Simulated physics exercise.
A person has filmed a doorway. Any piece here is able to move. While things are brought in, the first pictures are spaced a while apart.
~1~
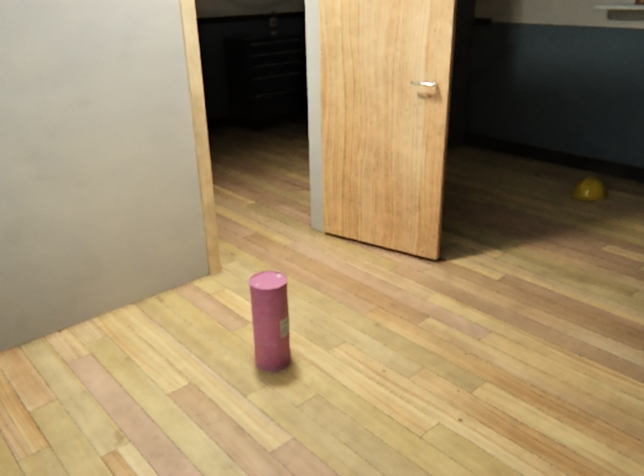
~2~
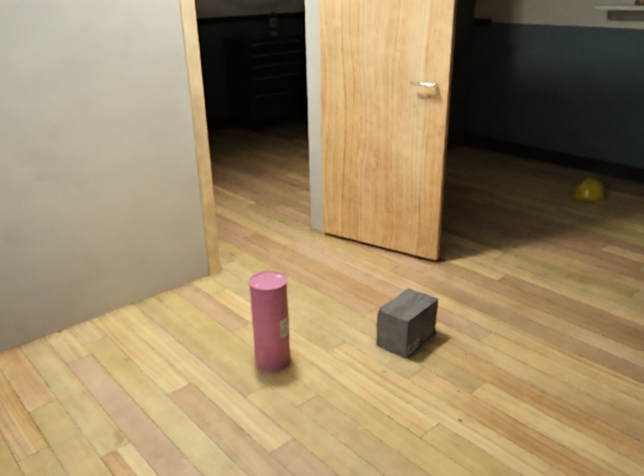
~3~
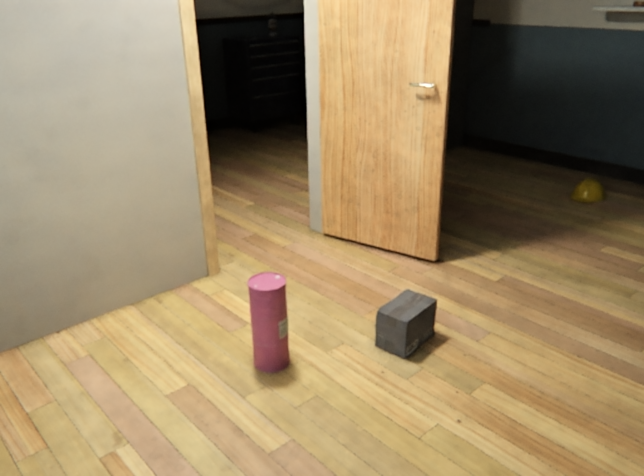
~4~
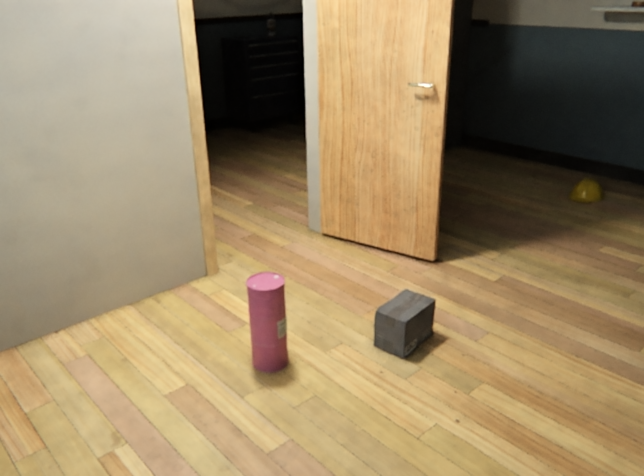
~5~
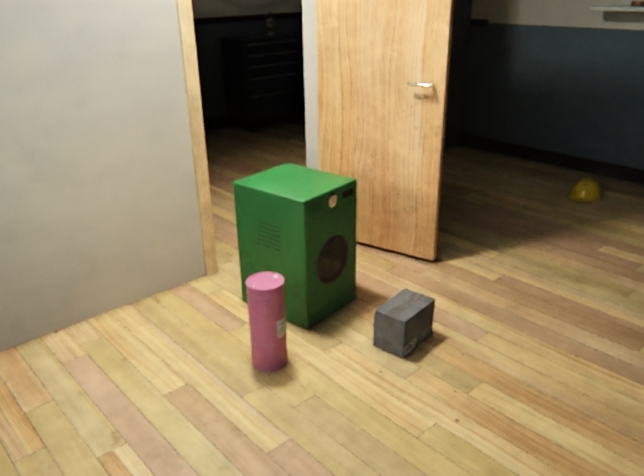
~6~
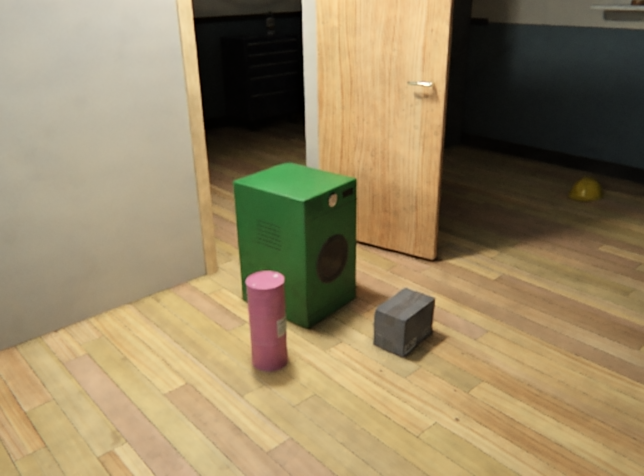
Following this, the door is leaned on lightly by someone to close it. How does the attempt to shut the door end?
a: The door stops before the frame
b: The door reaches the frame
a.
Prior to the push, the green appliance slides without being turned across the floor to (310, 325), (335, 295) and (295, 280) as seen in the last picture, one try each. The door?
Swings all the way; Held up partway; Held up partway.
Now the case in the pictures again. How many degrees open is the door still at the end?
About 55°.
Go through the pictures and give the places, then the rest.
The first frame shows door wide open and still.
The second frame shows door wide open and still; grey box (407, 322); pink canister (271, 322).
The third frame shows door wide open and still; grey box (406, 323); pink canister (269, 323).
The fourth frame shows door wide open and still; grey box (405, 323); pink canister (268, 323).
The fifth frame shows door wide open and still; grey box (404, 322); pink canister (268, 322).
The sixth frame shows door wide open and still; green appliance (297, 242); grey box (404, 322).
Then, 0.60 s on from there, open by 83°.
Then, 0.80 s on from there, open by 69°.
In the end, open by 55°; all 3 unmoved. At the end, from the last picture's camera, green appliance near (295, 243).
